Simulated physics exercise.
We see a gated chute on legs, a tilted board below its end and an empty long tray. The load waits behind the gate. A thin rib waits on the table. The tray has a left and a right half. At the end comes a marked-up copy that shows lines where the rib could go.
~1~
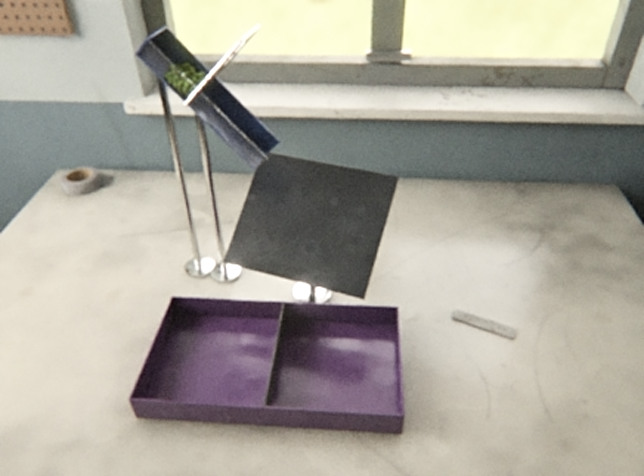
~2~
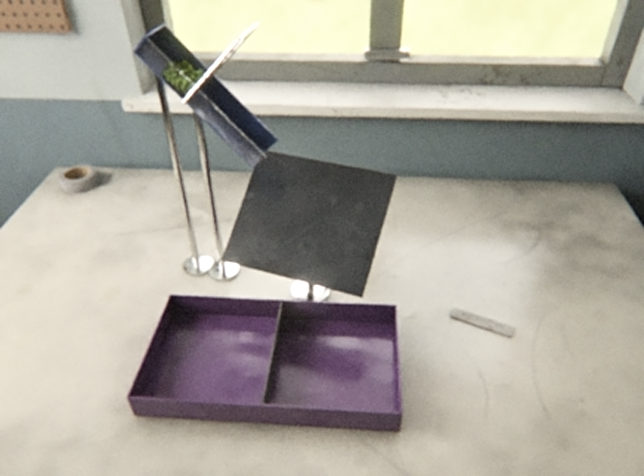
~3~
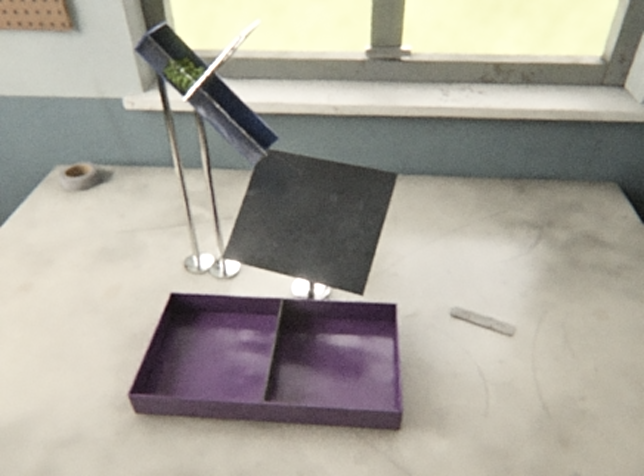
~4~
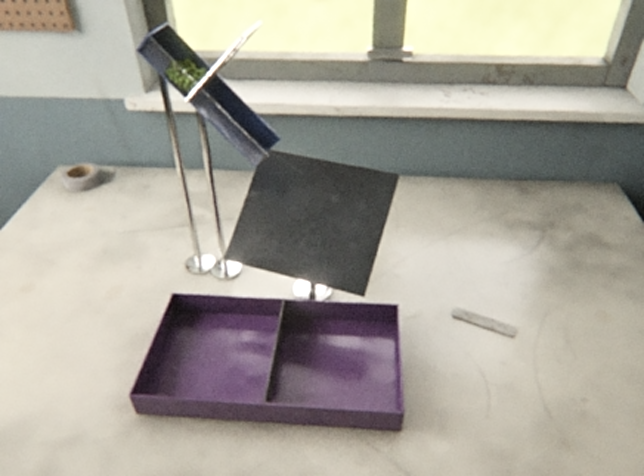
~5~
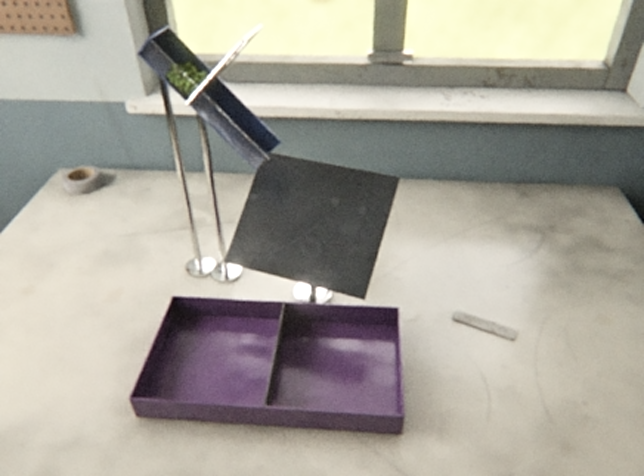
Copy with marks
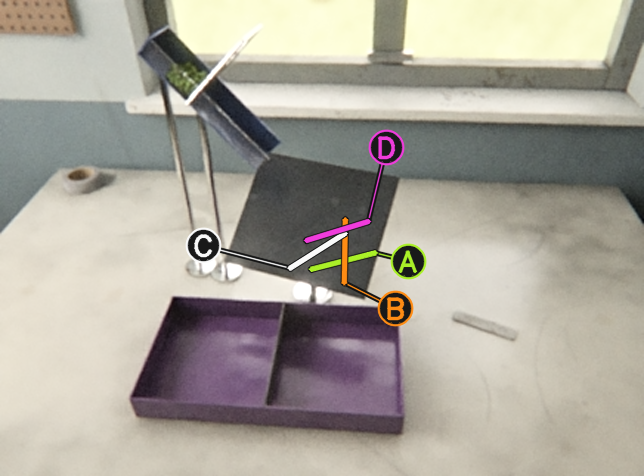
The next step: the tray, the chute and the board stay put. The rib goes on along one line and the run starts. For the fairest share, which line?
The answer is line A.
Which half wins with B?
Right.
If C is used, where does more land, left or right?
More lands on the left.
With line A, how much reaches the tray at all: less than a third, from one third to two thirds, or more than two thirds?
Line A gives more than two thirds.
On the marked copy, line A from (375, 252) to (311, 269); line B from (345, 219) to (344, 282); line C from (345, 233) to (290, 268); line D from (368, 221) to (306, 240).
With A, of what is caught, about half in the left half, about half in the right.
With B, of what is caught, a small part in the left half, nearly all in the right.
With C, of what is caught, nearly all in the left half, a small part in the right.
With D, of what is caught, nearly all in the left half, a small part in the right.
